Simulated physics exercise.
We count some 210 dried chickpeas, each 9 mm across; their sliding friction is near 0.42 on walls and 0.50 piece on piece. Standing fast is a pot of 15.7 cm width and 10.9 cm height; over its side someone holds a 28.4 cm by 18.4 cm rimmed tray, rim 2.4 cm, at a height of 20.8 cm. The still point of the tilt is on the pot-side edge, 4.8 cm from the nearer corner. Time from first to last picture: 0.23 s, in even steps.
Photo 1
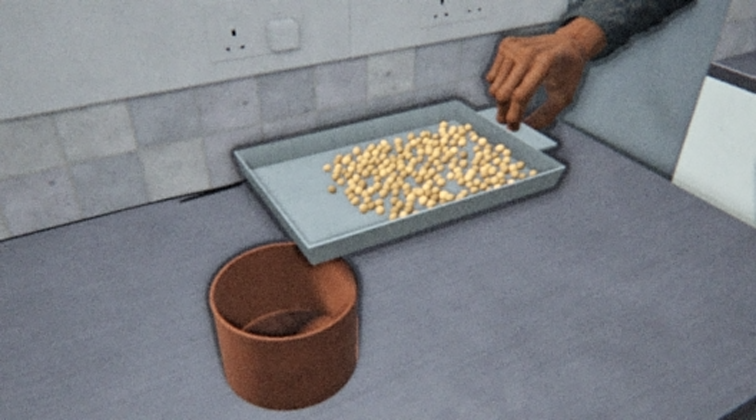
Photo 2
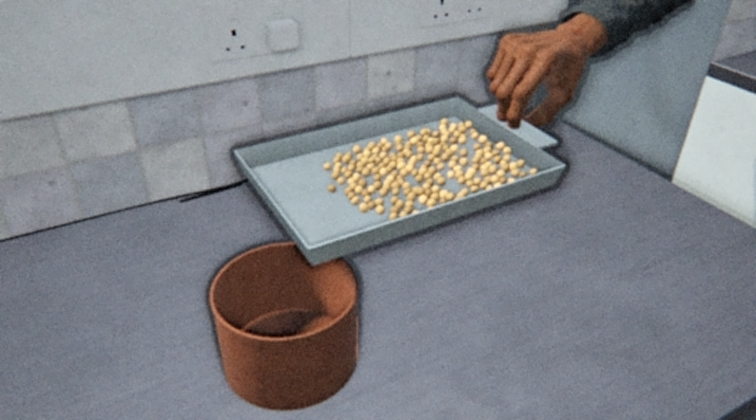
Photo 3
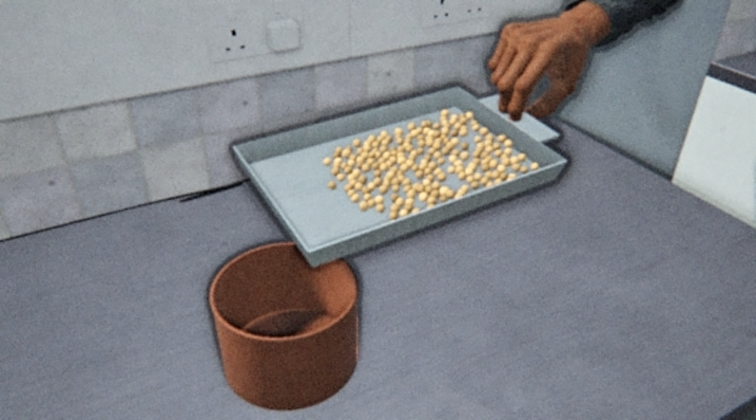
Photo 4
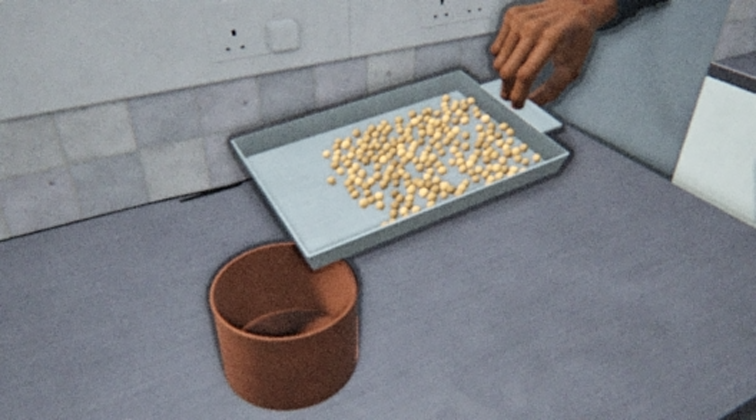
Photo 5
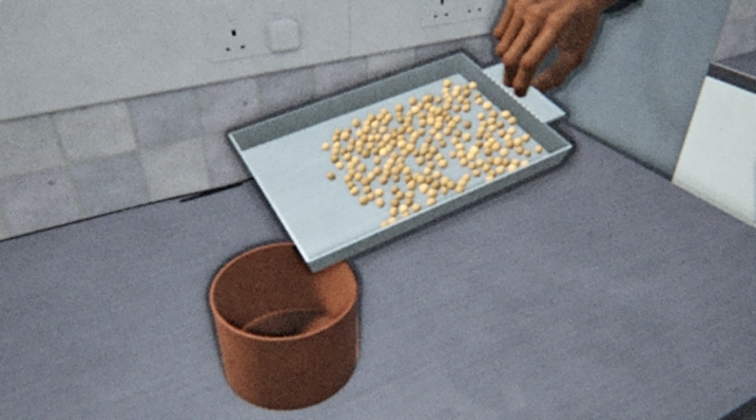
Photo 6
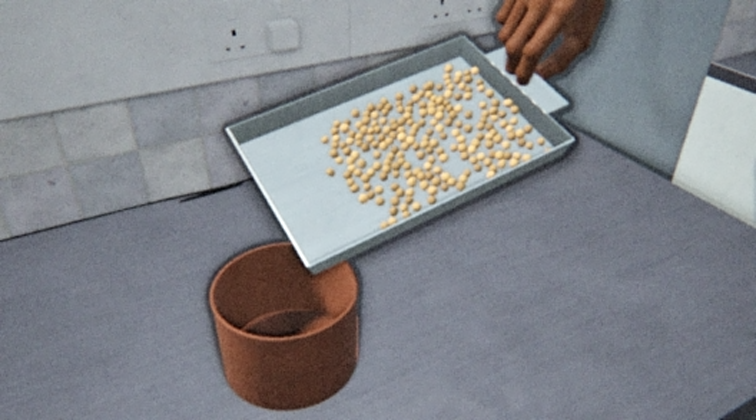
A grey rimmed tray of dried chickpeas, held by a hand at its right end, starts nearly level and tilts gradually toward a still, reddish-brown pot at lower left, its far right side rising while the chickpeas stay spread across it.
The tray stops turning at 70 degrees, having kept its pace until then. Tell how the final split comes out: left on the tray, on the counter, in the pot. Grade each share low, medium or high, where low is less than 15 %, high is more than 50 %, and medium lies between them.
Shares - tray: High, counter: Medium, pot: Low.
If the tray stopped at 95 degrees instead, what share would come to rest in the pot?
About 0 in a hundred would end up in the pot.
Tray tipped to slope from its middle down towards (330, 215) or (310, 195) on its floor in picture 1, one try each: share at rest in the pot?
Around 5 % for the first direction, around 10 % for the second.
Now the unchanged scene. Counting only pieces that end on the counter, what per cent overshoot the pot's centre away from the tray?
About 70 percent of the spill.
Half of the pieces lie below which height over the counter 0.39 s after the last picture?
Roughly 26 centimetres, give or take.
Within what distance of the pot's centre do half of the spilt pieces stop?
Distance: Around 18 cm.
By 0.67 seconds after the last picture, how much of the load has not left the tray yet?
I'd say close to 75 per cent.
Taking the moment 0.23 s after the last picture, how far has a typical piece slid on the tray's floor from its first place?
Roughly 5 cm.
Then, 0.23 s after the last picture, tilt 45 degrees; the tray holds 100 %, the pot 0 %.
Then, 0.39 s after the last picture, tilt 63 degrees; the tray holds 100 %, the pot 0 %.
Then, 0.67 s after the last picture, tilt 70 degrees; the tray holds 75 %, the pot 0 %.
In the end, tray 60 %, counter 40 %, pot 0 %.
